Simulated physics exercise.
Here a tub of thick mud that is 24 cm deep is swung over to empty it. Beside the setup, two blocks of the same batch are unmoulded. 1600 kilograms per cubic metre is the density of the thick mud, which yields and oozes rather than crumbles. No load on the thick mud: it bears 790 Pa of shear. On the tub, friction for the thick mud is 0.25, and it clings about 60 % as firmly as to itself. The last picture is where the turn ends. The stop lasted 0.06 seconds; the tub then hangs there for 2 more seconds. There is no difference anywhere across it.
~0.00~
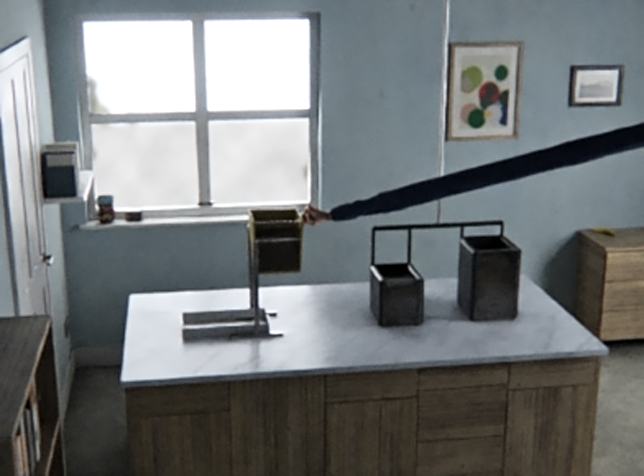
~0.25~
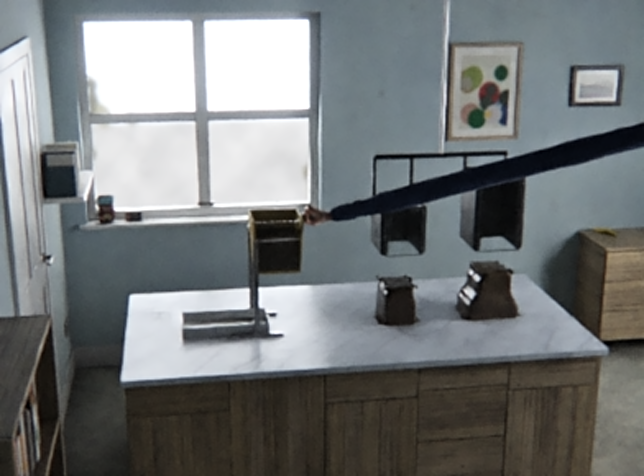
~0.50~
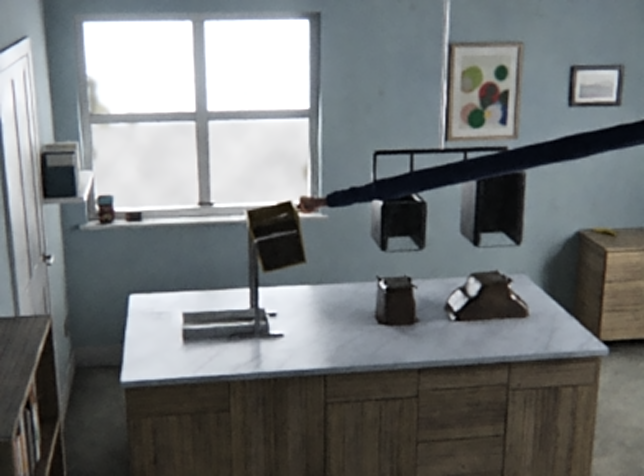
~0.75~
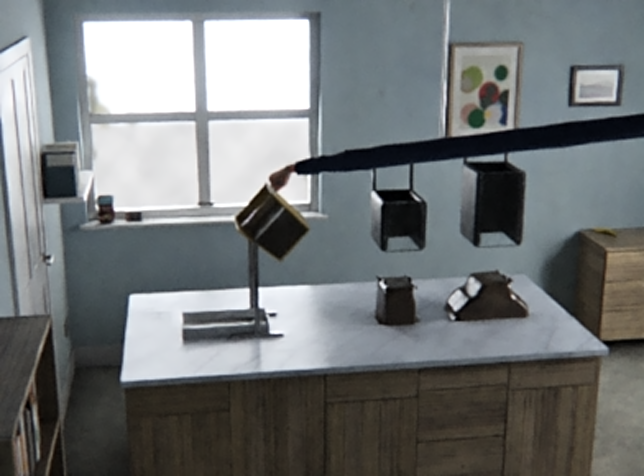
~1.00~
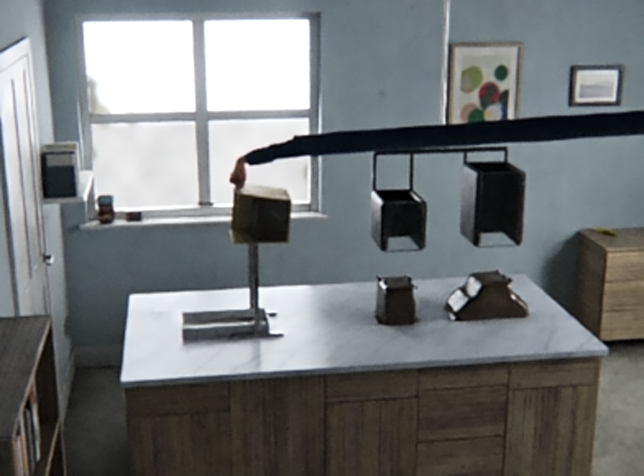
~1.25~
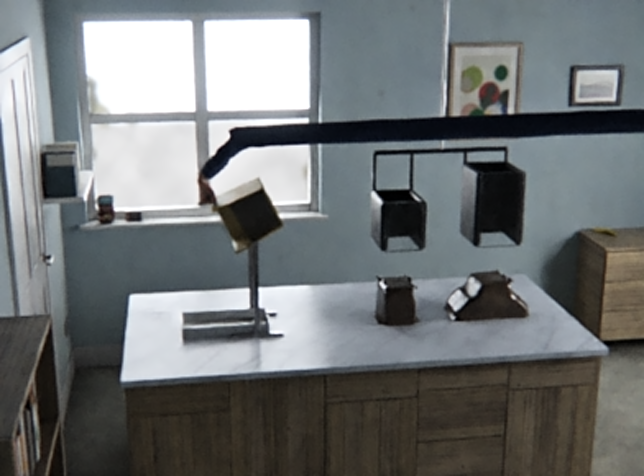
The footage shows two joined dark moulds lifting off two dark blocks on a counter, the right one slumping much lower, while a dark-sleeved arm turns a tub on a stand leftward, past being on its side.
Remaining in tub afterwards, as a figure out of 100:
Near 0 %.
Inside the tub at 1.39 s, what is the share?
About 100 %.
After 1.39 s, the tub is at 116 degrees and holds 99 %.
After 1.56 s, the tub is at 116 degrees and holds 26 %.
After 1.73 s, the tub is at 116 degrees and holds 0 %.
After 1.90 s, the tub is at 116 degrees and holds 0 %.
After 3.25 s, at the end, the tub is at 116 degrees and holds 0 %.
